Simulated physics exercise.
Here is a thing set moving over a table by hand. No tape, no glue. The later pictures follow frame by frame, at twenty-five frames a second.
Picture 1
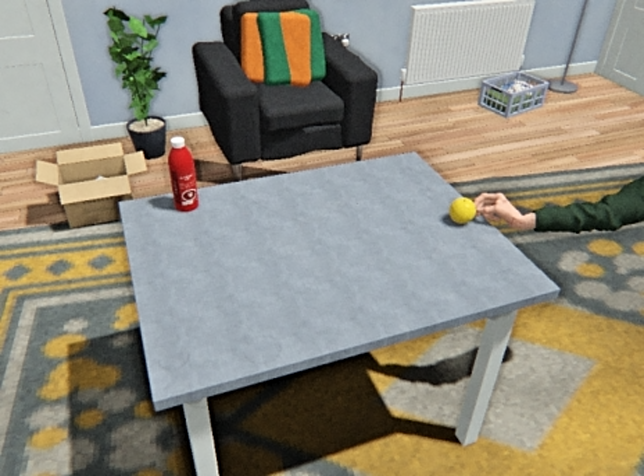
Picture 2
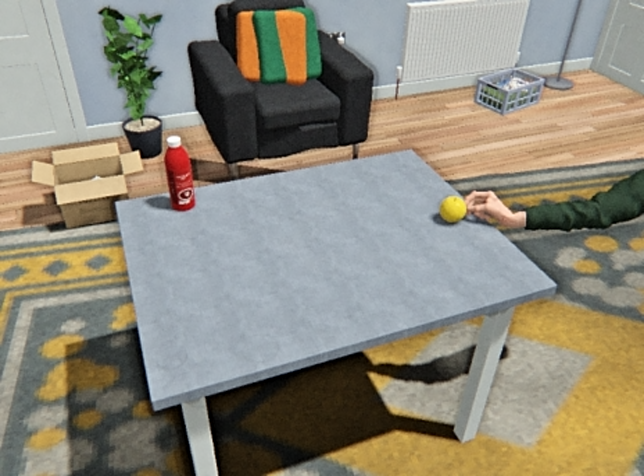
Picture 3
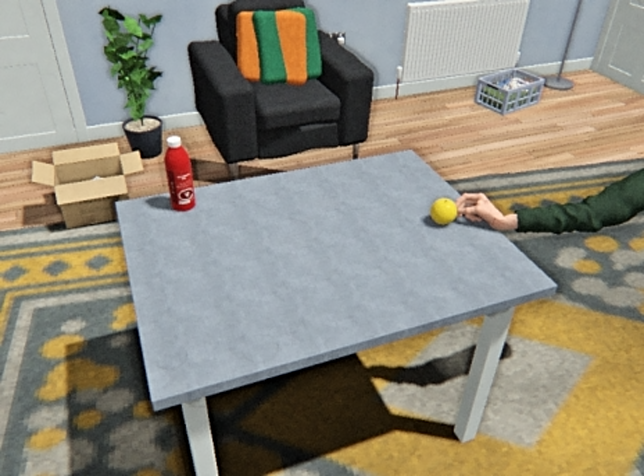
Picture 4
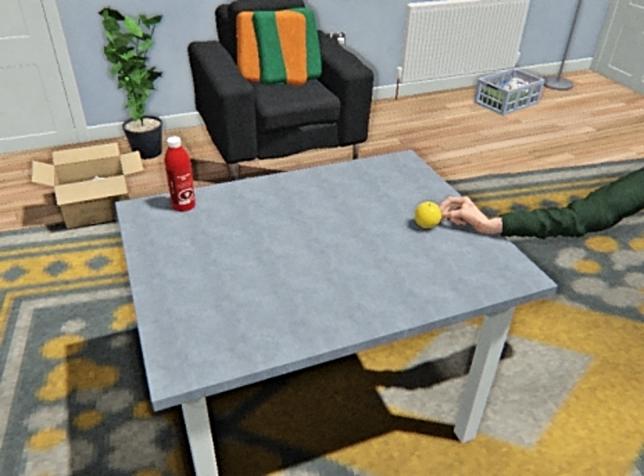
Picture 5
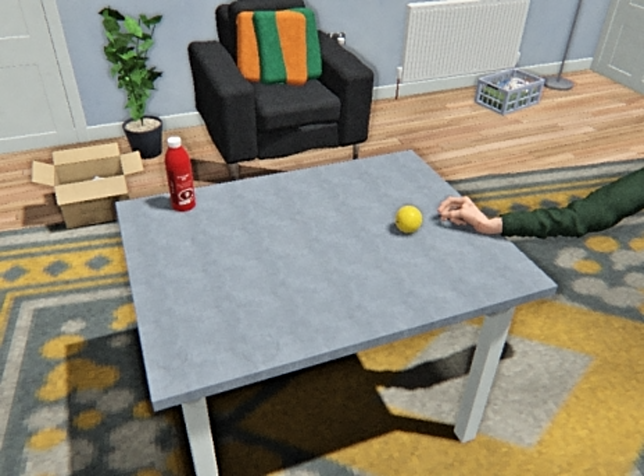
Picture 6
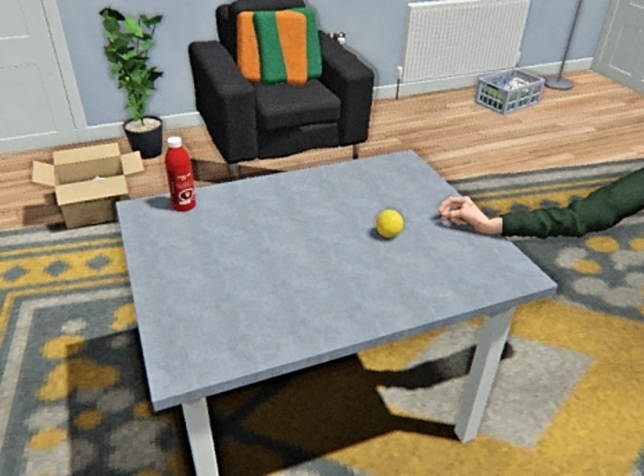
A hand in a dark green sleeve pushing a yellow apple leftward across a grey table, then releasing it to roll on.
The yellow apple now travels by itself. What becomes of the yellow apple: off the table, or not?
The yellow apple goes over the edge.
Then, 0.30 s after the last picture, yellow apple rolled well along near (236, 257).
Then, 0.60 s after the last picture, yellow apple now off the table.
Then, 0.90 s after the last picture, things are still on the move.
By the end, off the table, yellow apple.
